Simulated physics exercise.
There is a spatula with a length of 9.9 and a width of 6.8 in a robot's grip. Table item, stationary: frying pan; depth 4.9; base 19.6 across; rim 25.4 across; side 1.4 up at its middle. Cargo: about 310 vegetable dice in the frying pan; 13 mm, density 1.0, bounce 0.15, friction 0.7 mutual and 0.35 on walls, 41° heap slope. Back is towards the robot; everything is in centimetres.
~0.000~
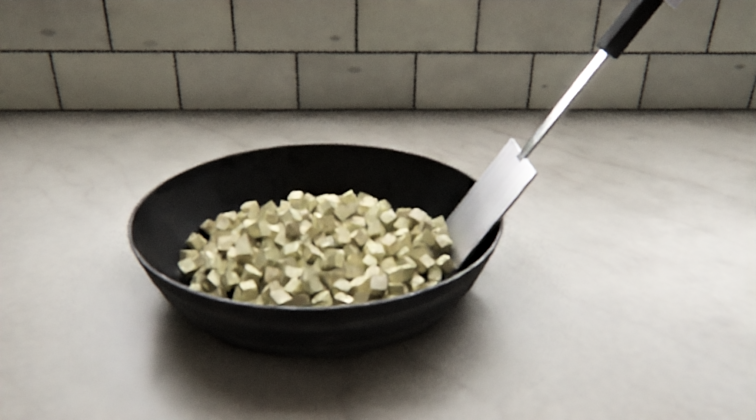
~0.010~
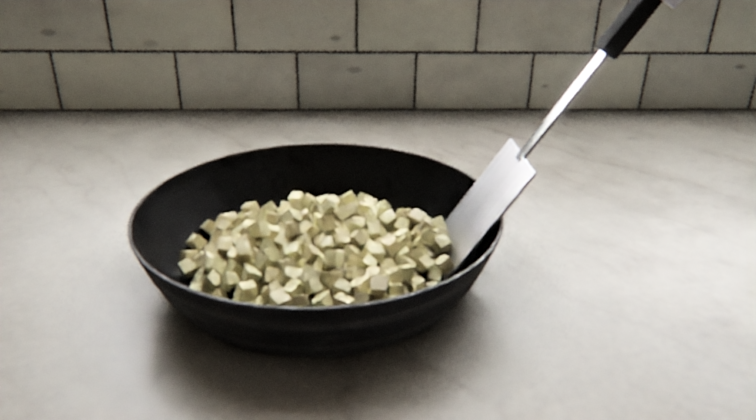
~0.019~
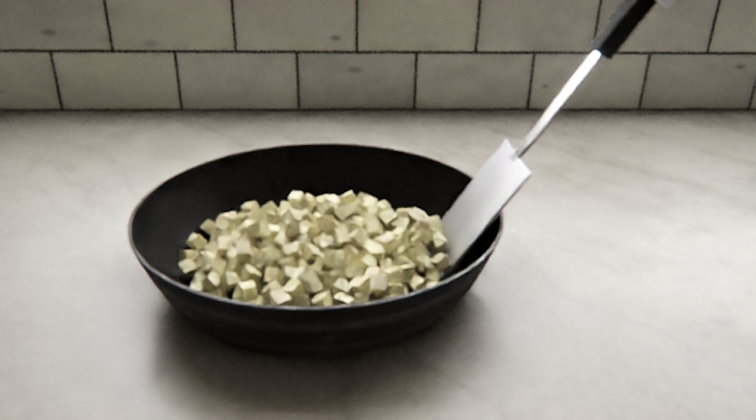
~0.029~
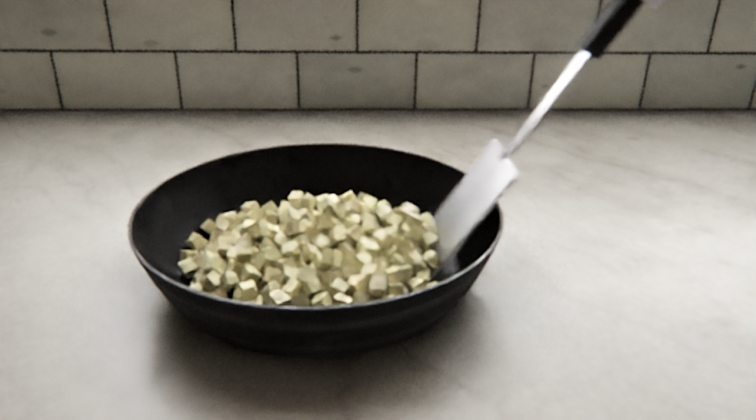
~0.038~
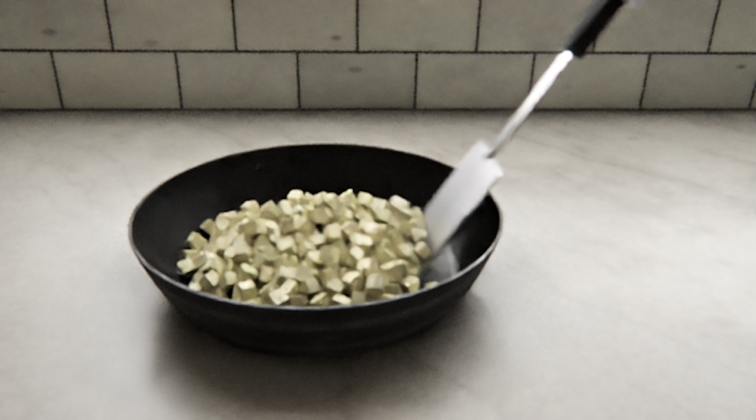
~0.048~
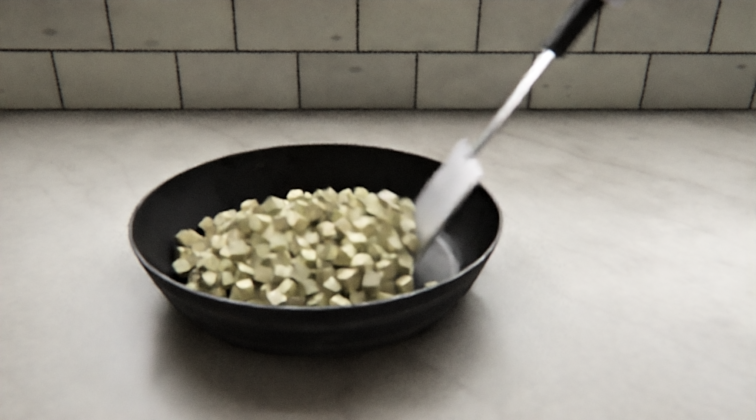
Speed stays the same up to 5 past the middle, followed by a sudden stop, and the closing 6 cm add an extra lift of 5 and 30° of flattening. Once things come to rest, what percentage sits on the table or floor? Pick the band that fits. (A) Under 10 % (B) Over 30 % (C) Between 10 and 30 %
(C) Between 10 and 30 %.
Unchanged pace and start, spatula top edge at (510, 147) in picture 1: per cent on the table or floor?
Around 15 percent ends up on the table or floor.
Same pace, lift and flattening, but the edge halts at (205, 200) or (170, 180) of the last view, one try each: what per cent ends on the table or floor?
First try roughly 20 percent, second roughly 30 percent.
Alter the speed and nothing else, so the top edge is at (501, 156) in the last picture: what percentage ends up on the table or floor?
Some 0 per cent.
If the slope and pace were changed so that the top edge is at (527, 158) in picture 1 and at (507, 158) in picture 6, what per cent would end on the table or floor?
Roughly 0 %.
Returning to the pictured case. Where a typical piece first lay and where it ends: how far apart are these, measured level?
Level distance of roughly 4 cm.
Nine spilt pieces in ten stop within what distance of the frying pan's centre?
Distance from centre: Approx. 45 cm.
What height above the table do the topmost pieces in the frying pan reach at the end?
Close to 5.5 centimetres high.
After 0.07 s, sloping 56°, highest piece 6 above the table; 308 in the frying pan.
After 0.10 s, sloping 48°, highest piece 7 above the table; 308 in the frying pan.
After 0.31 s, sloping 27°, highest piece 6 above the table; 267 in the frying pan, 34 on the table or floor, 7 on the blade or in flight.
After 1.36 s, sloping 27°, highest piece 5 above the table; 266 in the frying pan, 42 on the table or floor.
At rest, 266 in the frying pan, 42 on the table or floor. That is 14 % on the table or floor.
